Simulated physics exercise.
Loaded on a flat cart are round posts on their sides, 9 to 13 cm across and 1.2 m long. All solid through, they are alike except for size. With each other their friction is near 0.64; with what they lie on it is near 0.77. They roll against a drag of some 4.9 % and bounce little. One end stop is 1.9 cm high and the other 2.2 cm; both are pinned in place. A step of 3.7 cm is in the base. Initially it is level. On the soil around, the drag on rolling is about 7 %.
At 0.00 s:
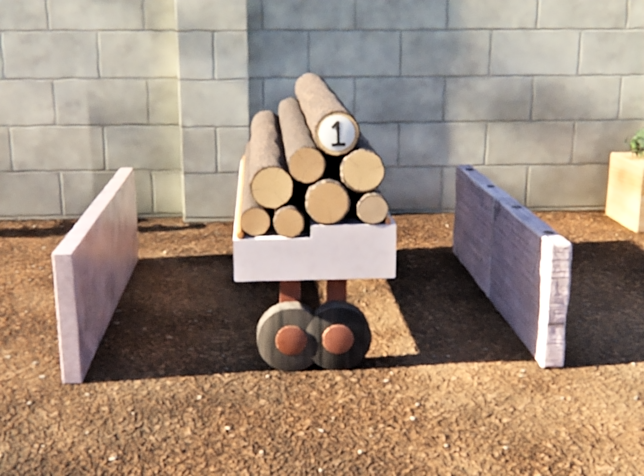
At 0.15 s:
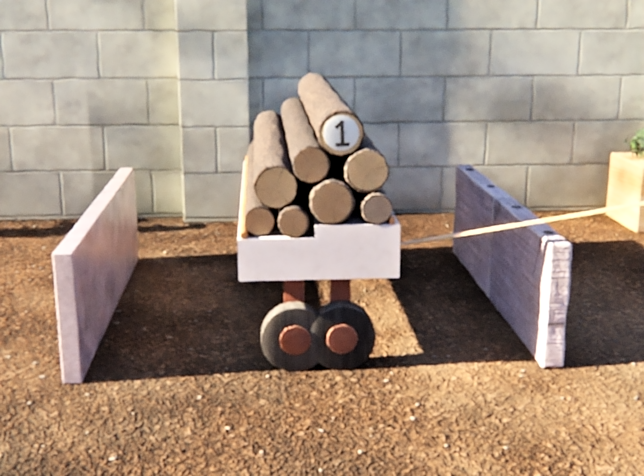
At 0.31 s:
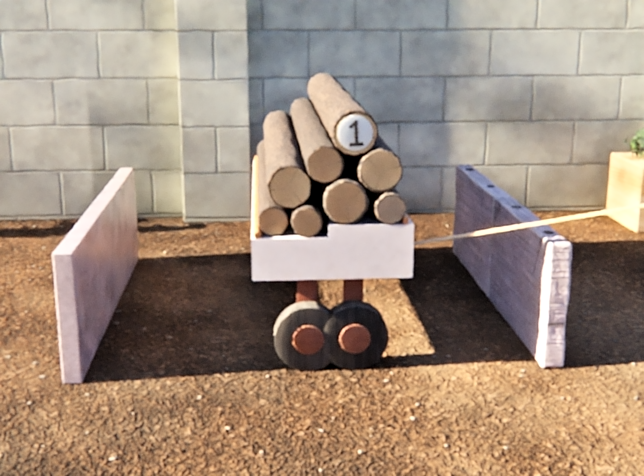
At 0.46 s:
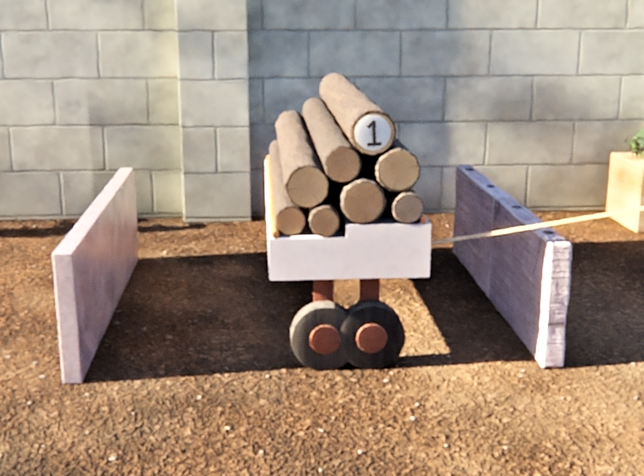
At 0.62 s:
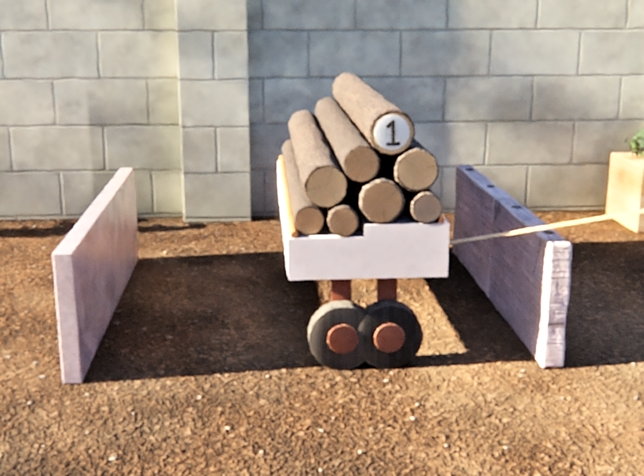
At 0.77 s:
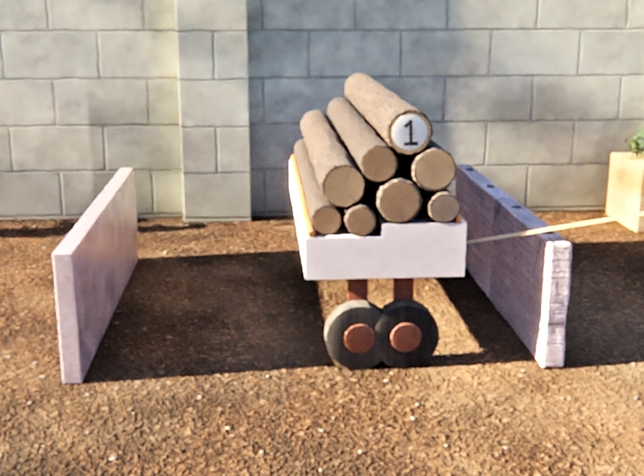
The clip shows a white cart stacked with round wooden posts between two low walls; a thin pale line appears, linking it to a block at right, and the cart moves gradually rightward, the pile keeping its arrangement.
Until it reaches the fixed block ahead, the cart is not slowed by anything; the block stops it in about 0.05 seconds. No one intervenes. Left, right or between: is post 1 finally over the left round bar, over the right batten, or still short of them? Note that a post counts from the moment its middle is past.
Post 1 finishes between.
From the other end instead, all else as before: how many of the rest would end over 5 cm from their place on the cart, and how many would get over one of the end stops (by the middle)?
Result: 0 / 0.
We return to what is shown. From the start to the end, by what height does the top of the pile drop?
Roughly 0 cm.
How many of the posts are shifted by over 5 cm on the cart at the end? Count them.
The count is 0.
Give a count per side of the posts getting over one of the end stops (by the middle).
Going left then right, the counts are 0 and 0.
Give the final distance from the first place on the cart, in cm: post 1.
Post 1: 0.
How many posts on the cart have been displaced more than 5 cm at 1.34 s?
By that point it's 0 of them.
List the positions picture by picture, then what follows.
In the first picture, 8 posts, 4 on the base, highest (337, 133); no. 1 (337, 133); left round bar (2.2 cm) (240, 232); right batten (1.9 cm) (388, 218); blocks (63, 252) and (561, 242).
Cart 1.2 cm to the right; stops (244, 232) and (393, 218); pile unchanged, in the second picture.
Cart 5 cm to the right; stops (258, 232) and (406, 217); pile unchanged, in the third picture.
Cart 10 cm to the right; stops (275, 231) and (423, 217); pile unchanged, in the fourth picture.
Cart 15 cm to the right; stops (294, 231) and (442, 217); pile unchanged, in the fifth picture.
Cart 20 cm to the right; stops (312, 231) and (459, 216); pile unchanged; no. 1 (410, 132), in the sixth picture.
After 1.34 s, cart 39 cm along; 0 now displaced over 5 cm; not one over the end stops; no. 1 in place (moves measured on the cart).
After 1.53 s, cart 44 cm along; 0 now displaced over 5 cm; not one over the end stops; no. 1 in place.
After 1.72 s, cart 44 cm along; 0 now displaced over 5 cm; not one over the end stops; no. 1 0.8 cm right.
At rest by 2.1 s, 0 moved over 5 cm; not one over the end stops; no. 1 in place; top of the pile 36 cm high, from 36 cm.
